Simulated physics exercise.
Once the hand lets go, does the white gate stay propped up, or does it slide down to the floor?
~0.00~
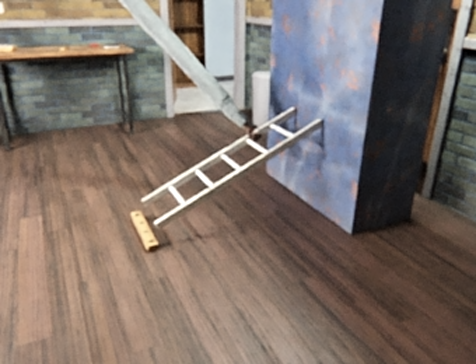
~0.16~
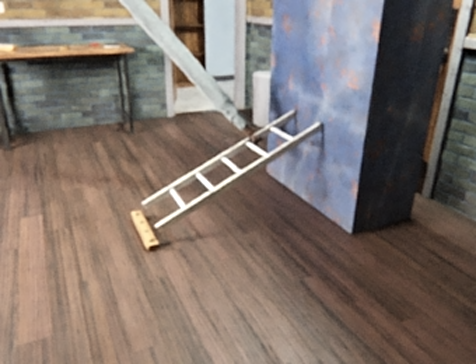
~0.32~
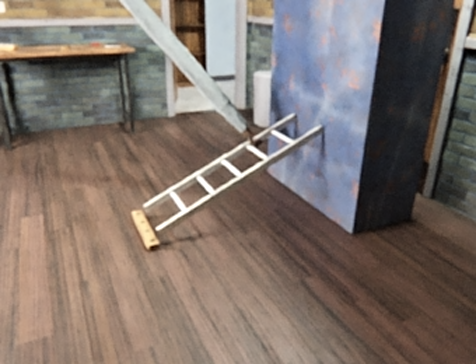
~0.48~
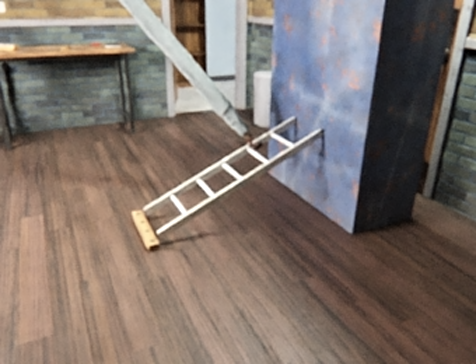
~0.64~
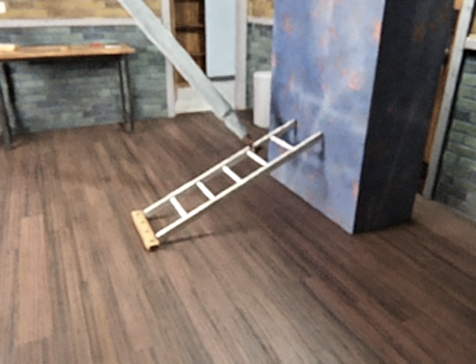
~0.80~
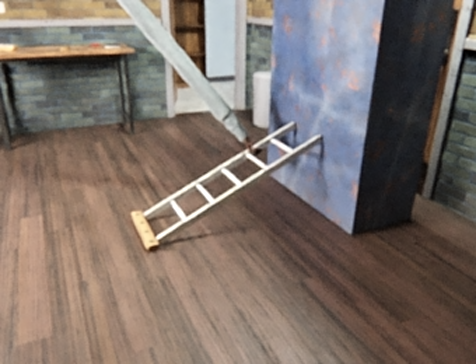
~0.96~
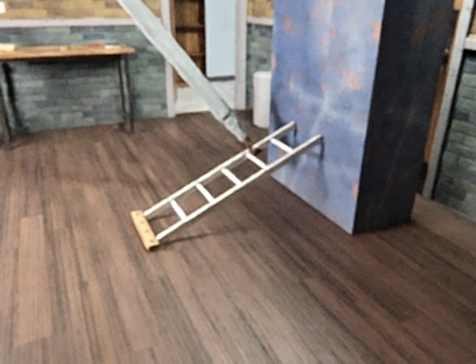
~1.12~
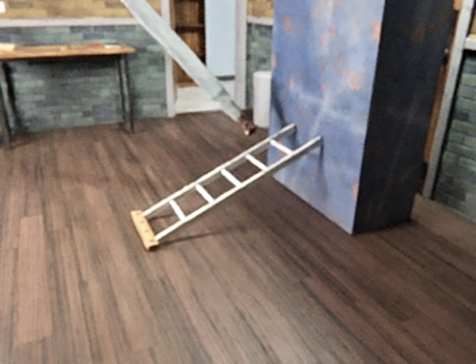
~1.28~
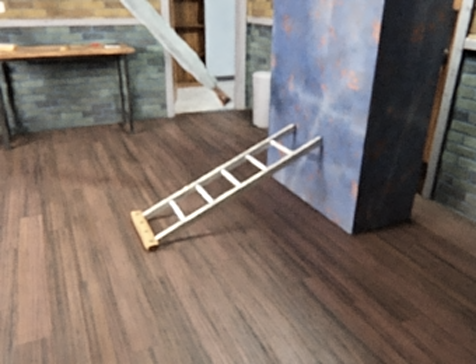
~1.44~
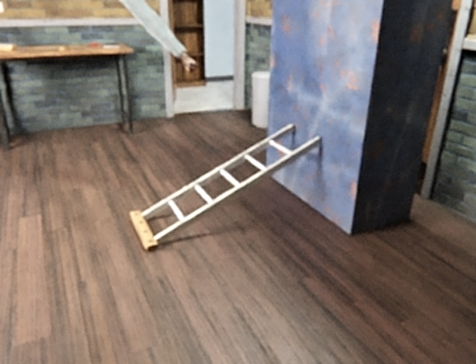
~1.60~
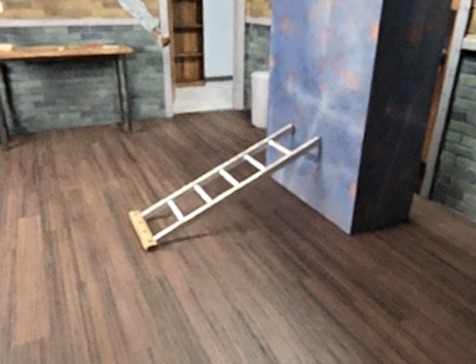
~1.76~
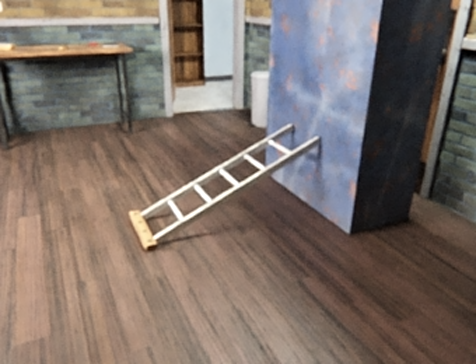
The white gate stays up, still leaning against the blue block with its foot at the wooden batten.
At the start, a white, ladder-like gate leans at a low slant on a dark wooden floor, its foot at a small wooden batten on the left and its upper end against a mottled blue block. An arm in a pale sleeve reaches down from the upper left, with the hand at the raised end. The gate shifts very slightly as the hand steadies it. Then the hand lets go and draws back up and to the left until it is out of view. The gate stays propped between batten and block, at rest.
